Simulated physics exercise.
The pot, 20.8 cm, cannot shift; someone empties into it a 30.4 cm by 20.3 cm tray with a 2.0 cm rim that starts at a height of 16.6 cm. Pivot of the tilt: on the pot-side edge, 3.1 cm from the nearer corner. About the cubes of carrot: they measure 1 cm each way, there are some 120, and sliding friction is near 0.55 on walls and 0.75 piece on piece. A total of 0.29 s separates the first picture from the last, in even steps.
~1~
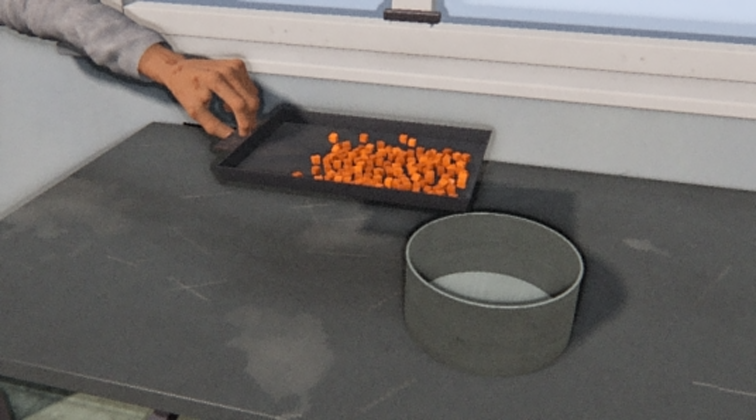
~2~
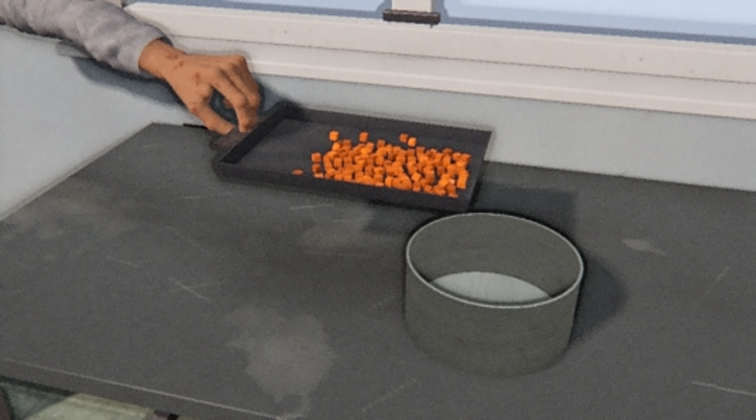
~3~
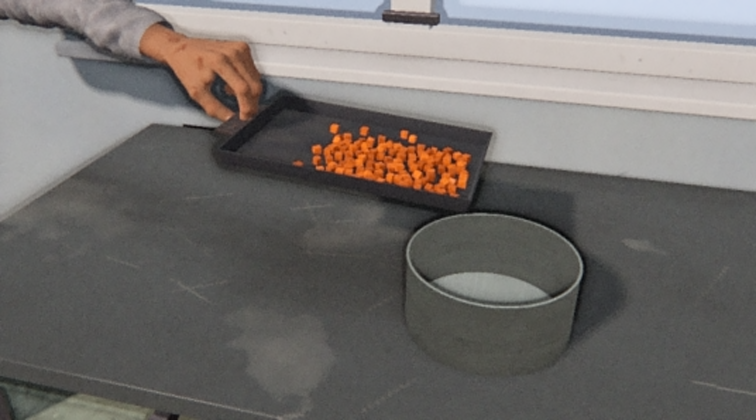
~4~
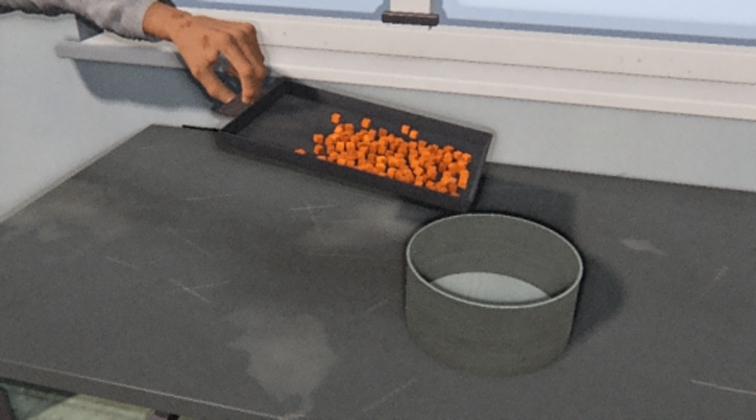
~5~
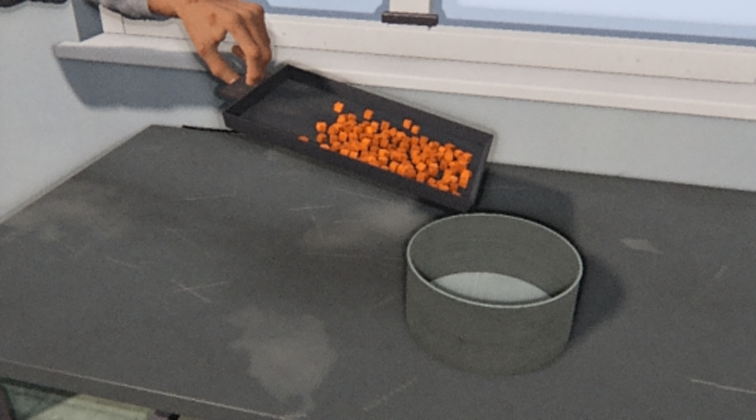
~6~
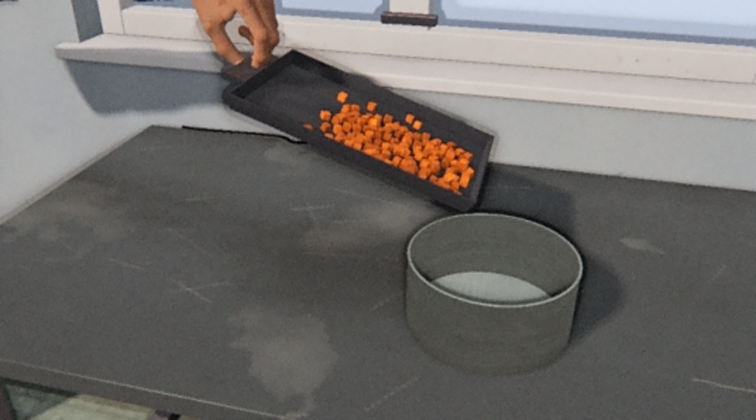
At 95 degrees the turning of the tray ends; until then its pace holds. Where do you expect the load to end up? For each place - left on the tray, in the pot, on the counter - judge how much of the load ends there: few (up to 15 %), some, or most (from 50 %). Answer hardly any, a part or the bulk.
Tray: Hardly any; pot: The bulk; counter: A part.
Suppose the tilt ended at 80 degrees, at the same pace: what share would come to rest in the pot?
45 percent.
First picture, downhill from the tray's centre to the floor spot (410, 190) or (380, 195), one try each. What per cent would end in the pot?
Near 100 and 80 percent, in that order.
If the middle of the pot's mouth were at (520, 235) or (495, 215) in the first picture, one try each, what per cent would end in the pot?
About 90 percent the first time and about 90 percent the second.
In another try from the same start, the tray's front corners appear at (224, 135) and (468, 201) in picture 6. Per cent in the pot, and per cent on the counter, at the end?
Final per cent - pot 100, counter 0.
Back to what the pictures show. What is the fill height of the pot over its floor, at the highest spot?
Around 1.5 cm above the floor.
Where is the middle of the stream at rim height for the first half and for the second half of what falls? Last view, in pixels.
Roughly (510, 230) to begin with, later roughly (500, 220).
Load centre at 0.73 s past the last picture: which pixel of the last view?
Somewhere about (480, 169) in the last view.
Then, 0.43 s after the last picture, tilt 55 degrees; the tray holds 100 %, the pot 0 %.
Then, 0.73 s after the last picture, tilt 80 degrees; the tray holds 80 %, the pot 5 %.
Then, 1.12 s after the last picture, tilt 95 degrees; the tray holds 5 %, the pot 60 %.
In the end, tray 0 %, pot 65 %, counter 35 %.
